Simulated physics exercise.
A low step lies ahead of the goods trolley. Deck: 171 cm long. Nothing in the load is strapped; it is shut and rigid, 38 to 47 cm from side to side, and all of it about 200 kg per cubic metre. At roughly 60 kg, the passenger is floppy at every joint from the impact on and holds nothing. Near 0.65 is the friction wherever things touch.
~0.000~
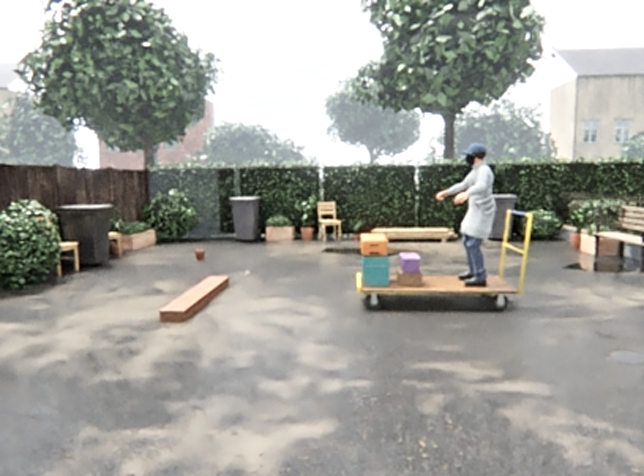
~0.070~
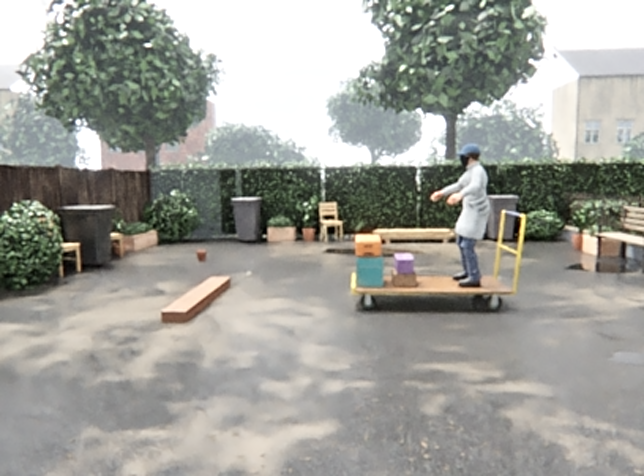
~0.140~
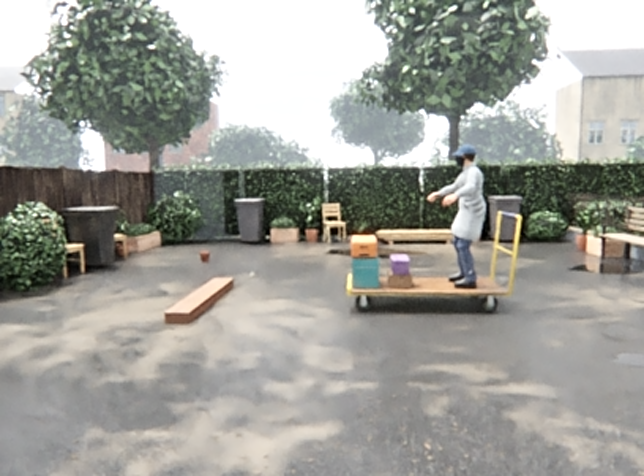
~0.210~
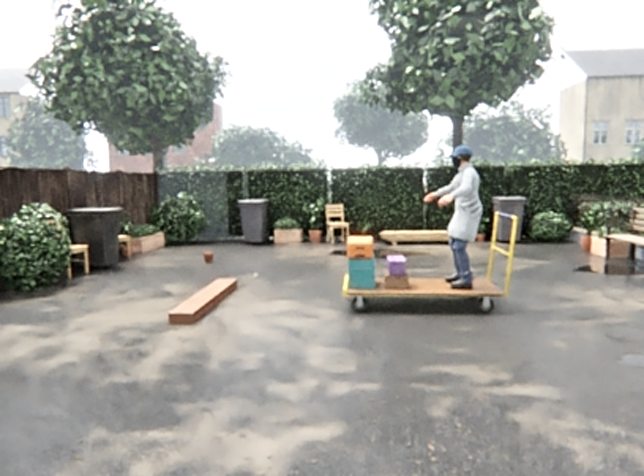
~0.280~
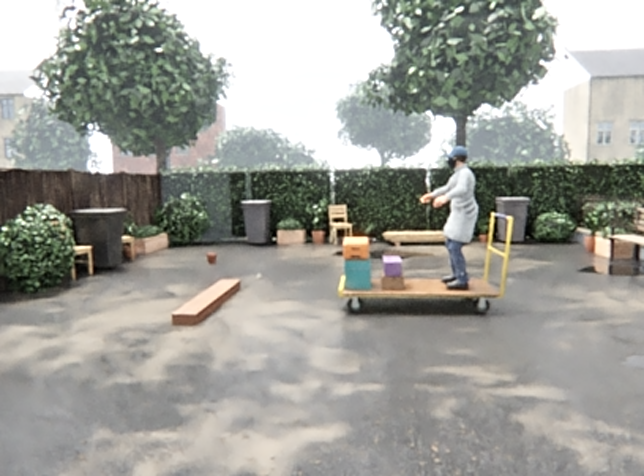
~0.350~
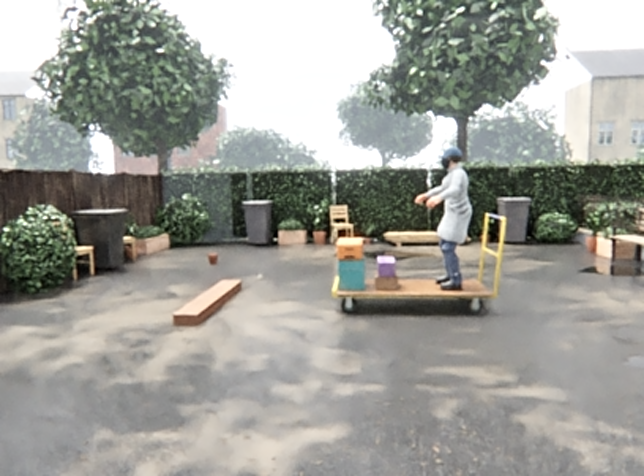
The clip opens on a paved yard with hedges and trees, where a person in a pale coat and blue cap stands on a goods trolley beside stacked orange, teal and purple boxes. The trolley rolls slowly left toward a low reddish step, the person riding upright with arms held out in front.
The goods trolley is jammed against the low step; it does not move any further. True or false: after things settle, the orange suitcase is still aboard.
True.
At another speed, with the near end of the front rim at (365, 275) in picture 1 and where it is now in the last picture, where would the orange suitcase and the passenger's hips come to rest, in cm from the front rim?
Orange overshoots the rim by 30 cm, while the hips stay 110 cm short of it.
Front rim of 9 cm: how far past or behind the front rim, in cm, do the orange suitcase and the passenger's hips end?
The orange item would stop 10 cm behind the front rim, and the hips 110 cm behind it.
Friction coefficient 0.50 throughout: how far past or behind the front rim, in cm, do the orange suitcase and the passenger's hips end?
Then orange 50 past, hips 110 behind.
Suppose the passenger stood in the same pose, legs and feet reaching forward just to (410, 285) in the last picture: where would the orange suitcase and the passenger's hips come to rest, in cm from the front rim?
Neither reaches the rim: The orange item rests 10 cm behind, the hips 100 cm behind.
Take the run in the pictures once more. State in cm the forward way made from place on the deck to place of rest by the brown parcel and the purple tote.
Forward shift in cm: Brown 10, purple 15.
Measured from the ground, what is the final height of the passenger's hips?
The hips settle roughly 55 cm above the ground.
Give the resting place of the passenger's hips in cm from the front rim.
Some 110 cm behind it.
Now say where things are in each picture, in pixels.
Orange suitcase (374, 245), brown parcel (409, 276), rim corner (360, 290); 0 cm covered, 189 to go, in the first picture.
Orange suitcase (368, 246), brown parcel (404, 277), rim corner (353, 291); 8 cm covered, 180 to go, in the second picture.
Orange suitcase (364, 247), brown parcel (399, 278), rim corner (349, 292); 17 cm covered, 172 to go, in the third picture.
Orange suitcase (360, 248), brown parcel (396, 279), rim corner (345, 293); 25 cm covered, 163 to go, in the fourth picture.
Orange suitcase (356, 249), brown parcel (392, 280), rim corner (340, 293); 34 cm covered, 155 to go, in the fifth picture.
Orange suitcase (350, 249), brown parcel (386, 280), rim corner (334, 294); 42 cm covered, 147 to go. Speed about 1.2 m/s, in the sixth picture.
The wheels strike at 1.57 s.
After 1.82 s the orange suitcase is 4 cm behind the rim, tilted 10°, near (216, 249) in the last picture's view.
After 2.12 s the orange suitcase is 13 cm behind the rim, tilted 0°, near (224, 249) in the last picture's view.
After 2.57 s the orange suitcase is 14 cm behind the rim, tilted 0°, near (225, 250) in the last picture's view.
Final state at 2.9 s, nothing is past the rim; behind it, brown parcel, purple tote, orange suitcase, teal toolbox and the passenger's hips.
